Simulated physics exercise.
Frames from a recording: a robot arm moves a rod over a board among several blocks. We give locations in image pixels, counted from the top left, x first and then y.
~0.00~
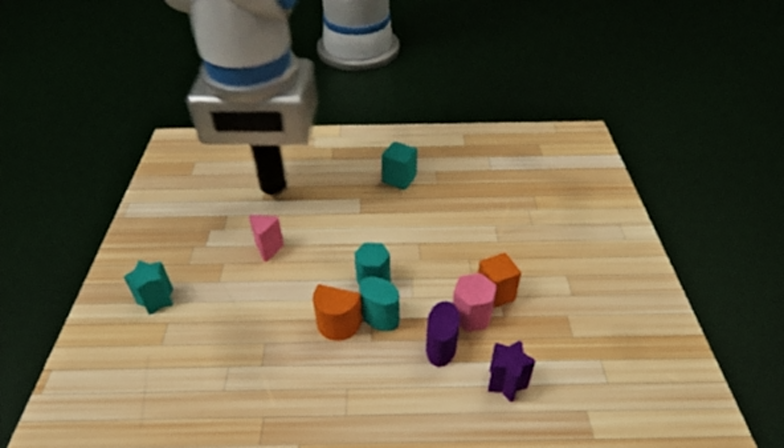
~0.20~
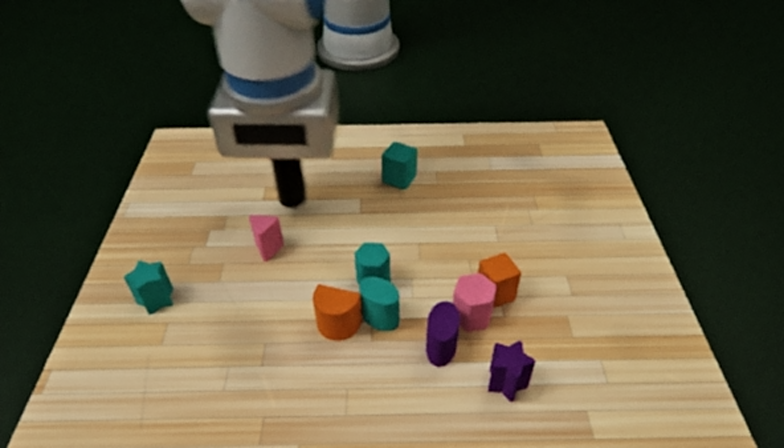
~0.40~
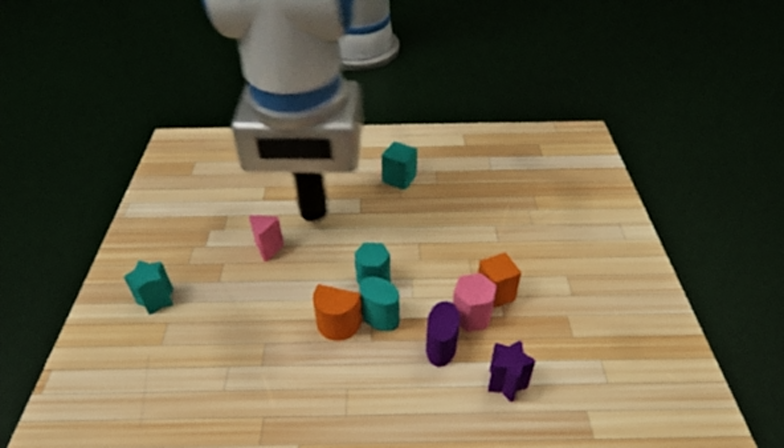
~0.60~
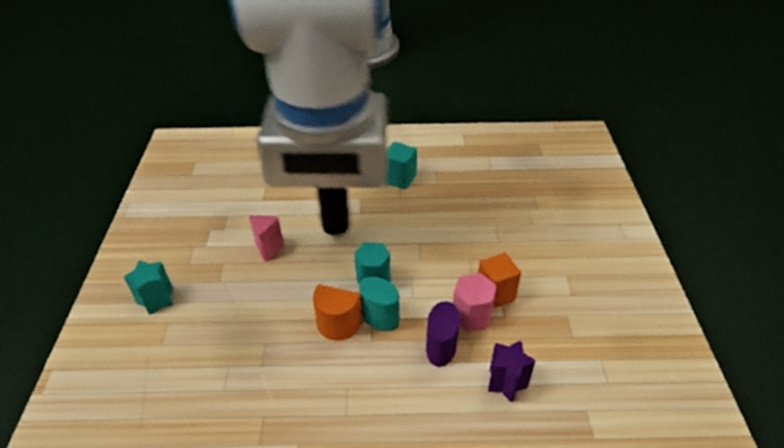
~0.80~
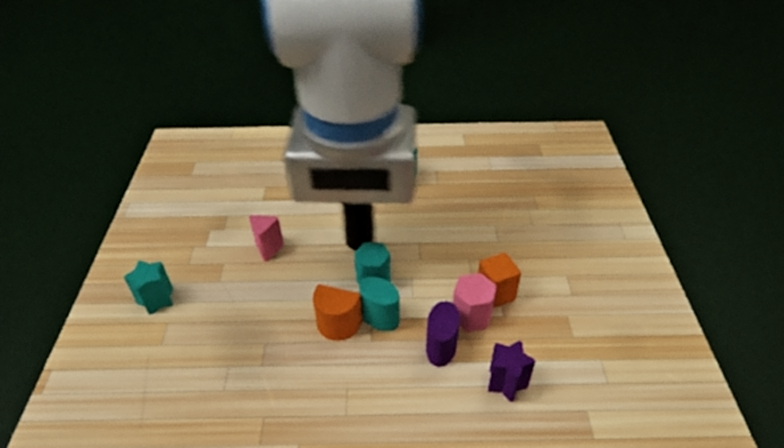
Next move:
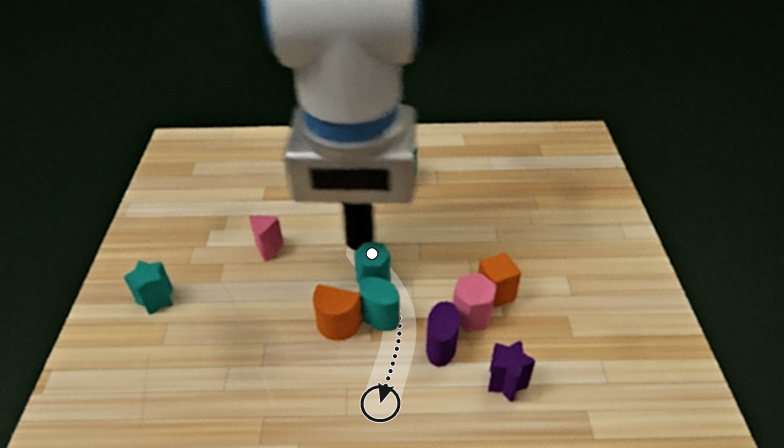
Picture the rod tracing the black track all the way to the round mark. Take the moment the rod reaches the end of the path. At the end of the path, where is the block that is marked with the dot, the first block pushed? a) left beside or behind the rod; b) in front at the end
Letter b.
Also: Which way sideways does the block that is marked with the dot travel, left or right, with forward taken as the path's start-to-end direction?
Answer: Right.
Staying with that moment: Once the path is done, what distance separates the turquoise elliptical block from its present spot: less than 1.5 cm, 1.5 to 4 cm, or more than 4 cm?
It shifts over 4 cm.
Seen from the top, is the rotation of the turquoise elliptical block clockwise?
The answer is yes.
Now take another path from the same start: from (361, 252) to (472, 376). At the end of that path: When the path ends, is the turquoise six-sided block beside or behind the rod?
My answer is yes.
The drawn path runs from (361, 252) via (390, 292) and (398, 343), ending at (380, 403); the dot is on the turquoise six-sided block.
The first path, step by step. One third of the way, rod at (391, 282); turquoise six-sided block at (391, 293), turned 25° clockwise; turquoise elliptical block at (383, 320).
Two thirds of the way, rod at (398, 335); turquoise six-sided block at (392, 351), turned 40° clockwise; turquoise elliptical block at (367, 375), turned 25° clockwise.
At the end, rod at (380, 393); turquoise six-sided block at (378, 415), turned 60° clockwise; turquoise elliptical block at (336, 420), turned 55° clockwise; purple elliptical block not moved.
